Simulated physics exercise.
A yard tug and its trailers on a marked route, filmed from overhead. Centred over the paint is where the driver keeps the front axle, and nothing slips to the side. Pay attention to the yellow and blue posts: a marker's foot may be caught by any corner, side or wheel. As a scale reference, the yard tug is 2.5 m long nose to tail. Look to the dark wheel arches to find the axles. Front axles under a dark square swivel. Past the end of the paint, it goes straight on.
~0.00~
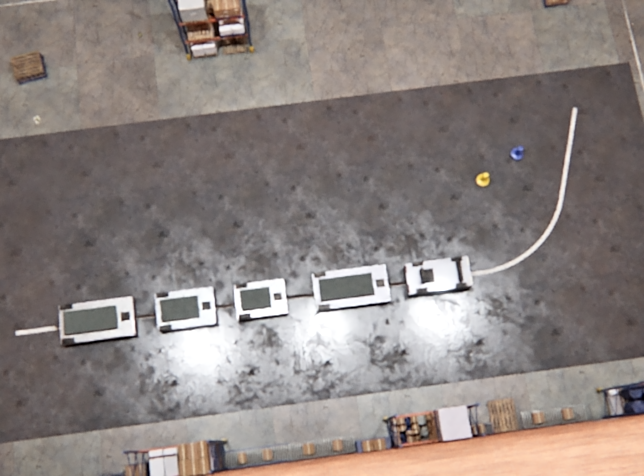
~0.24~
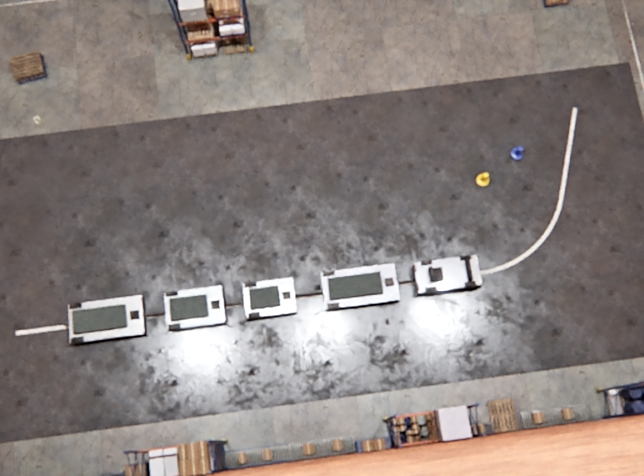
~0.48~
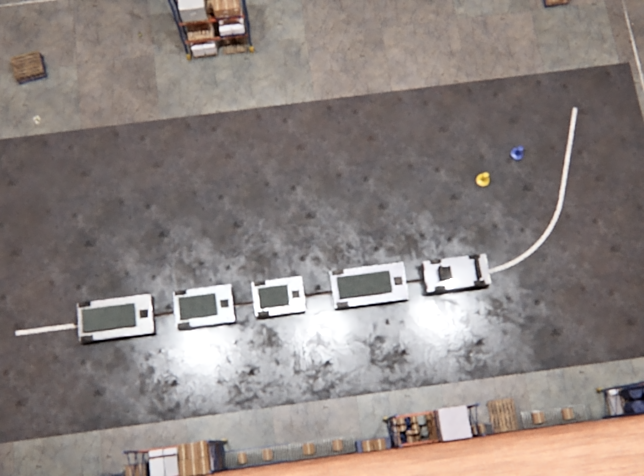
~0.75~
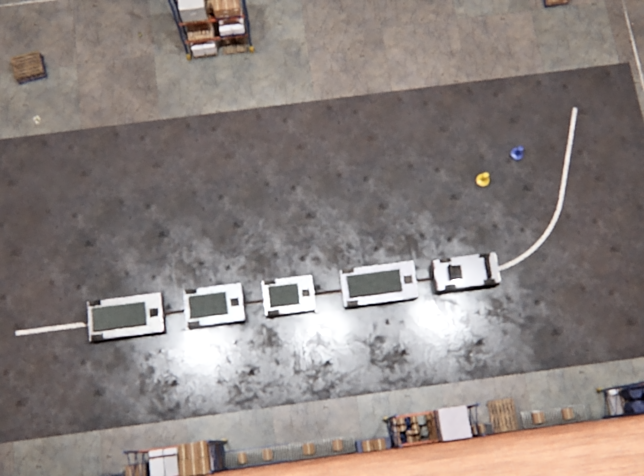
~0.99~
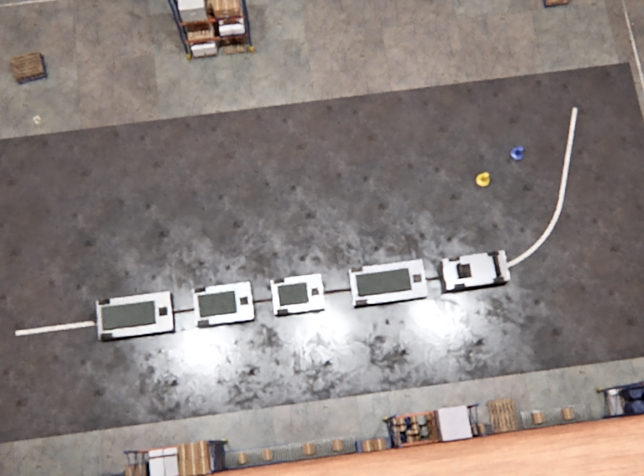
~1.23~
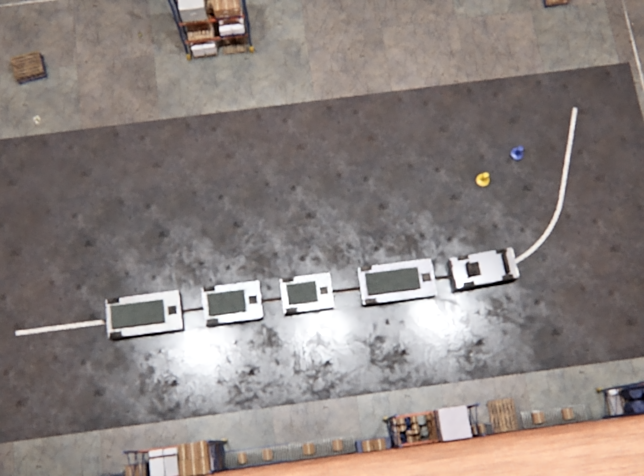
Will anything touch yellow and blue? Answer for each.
The yellow one escapes; the blue one stays untouched.
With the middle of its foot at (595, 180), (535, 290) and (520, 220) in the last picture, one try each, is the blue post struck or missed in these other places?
The first place gets no contact, the second no contact, the third a hit.
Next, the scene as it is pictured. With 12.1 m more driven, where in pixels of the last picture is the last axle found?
Near (395, 277).
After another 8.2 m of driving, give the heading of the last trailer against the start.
Measured against where it started, the last trailer sits at some 0°.
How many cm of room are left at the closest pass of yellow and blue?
Yellow has 70 to spare and blue has 10.
By 13.6 s, the last axle is at (520, 200) of the last picture, 165 cm off the line; yellow has been passed with 70 cm to spare.
By 15.0 s, the last axle is at (546, 160) of the last picture, 100 cm off the line; blue has been passed with 10 cm to spare.
By 17.9 s, the last axle is at (579, 68) of the last picture, 25 cm off the line; 0 of 2 struck in all.
